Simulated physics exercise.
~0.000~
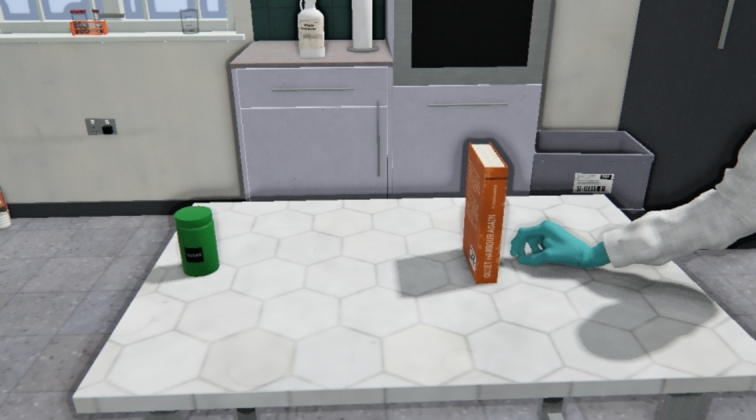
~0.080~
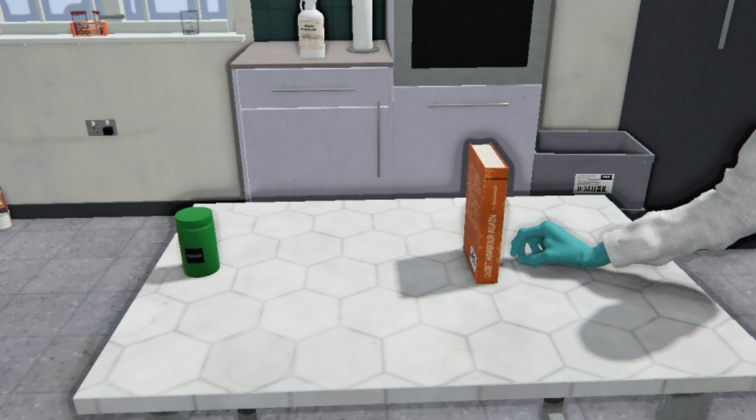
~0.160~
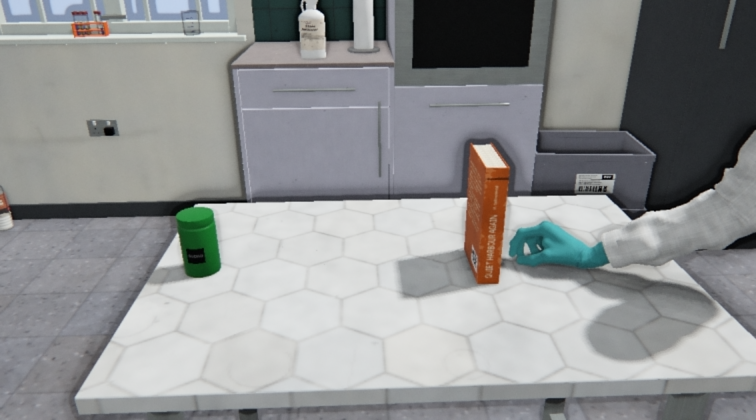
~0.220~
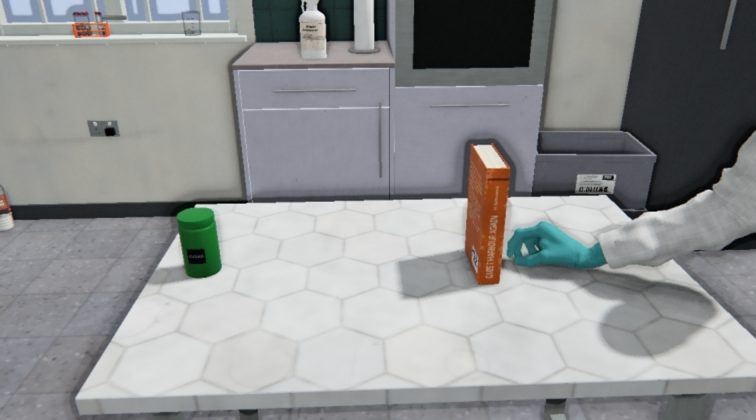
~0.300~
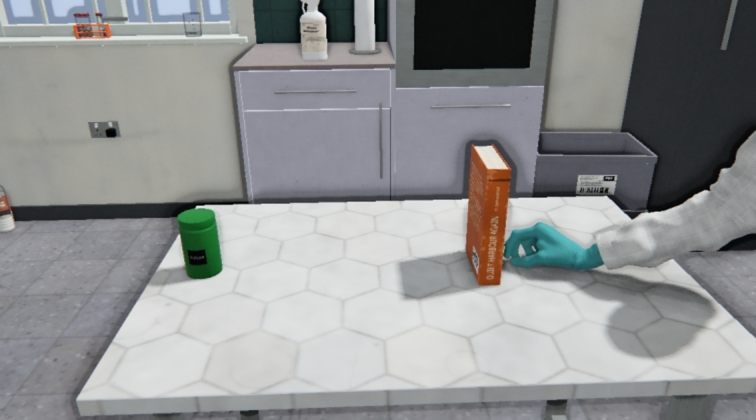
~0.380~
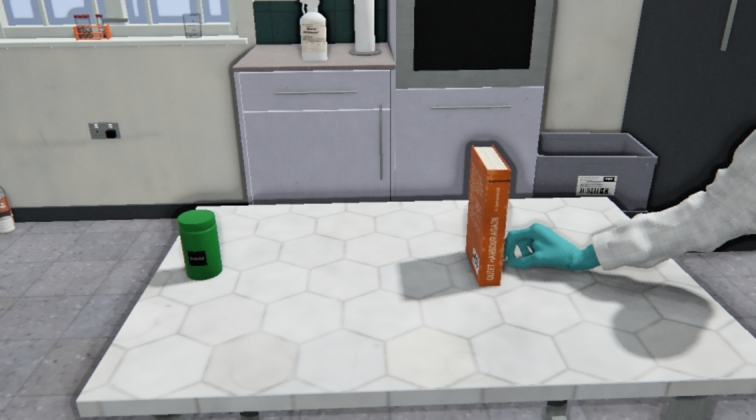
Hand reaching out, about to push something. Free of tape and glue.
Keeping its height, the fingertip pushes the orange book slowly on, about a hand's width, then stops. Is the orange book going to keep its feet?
Stands firm.
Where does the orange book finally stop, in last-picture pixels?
At about (419, 216).
By 0.78 s, orange book moved a little near (477, 215).
By 1.18 s, orange book moved a little near (457, 215).
By 1.48 s, orange book moved a little near (442, 216).
By 1.88 s, orange book moved about its own width near (422, 216).
When it is over (2.5 s), moved from the start, orange book. End places, in pixels of the last picture, orange book near (419, 216).
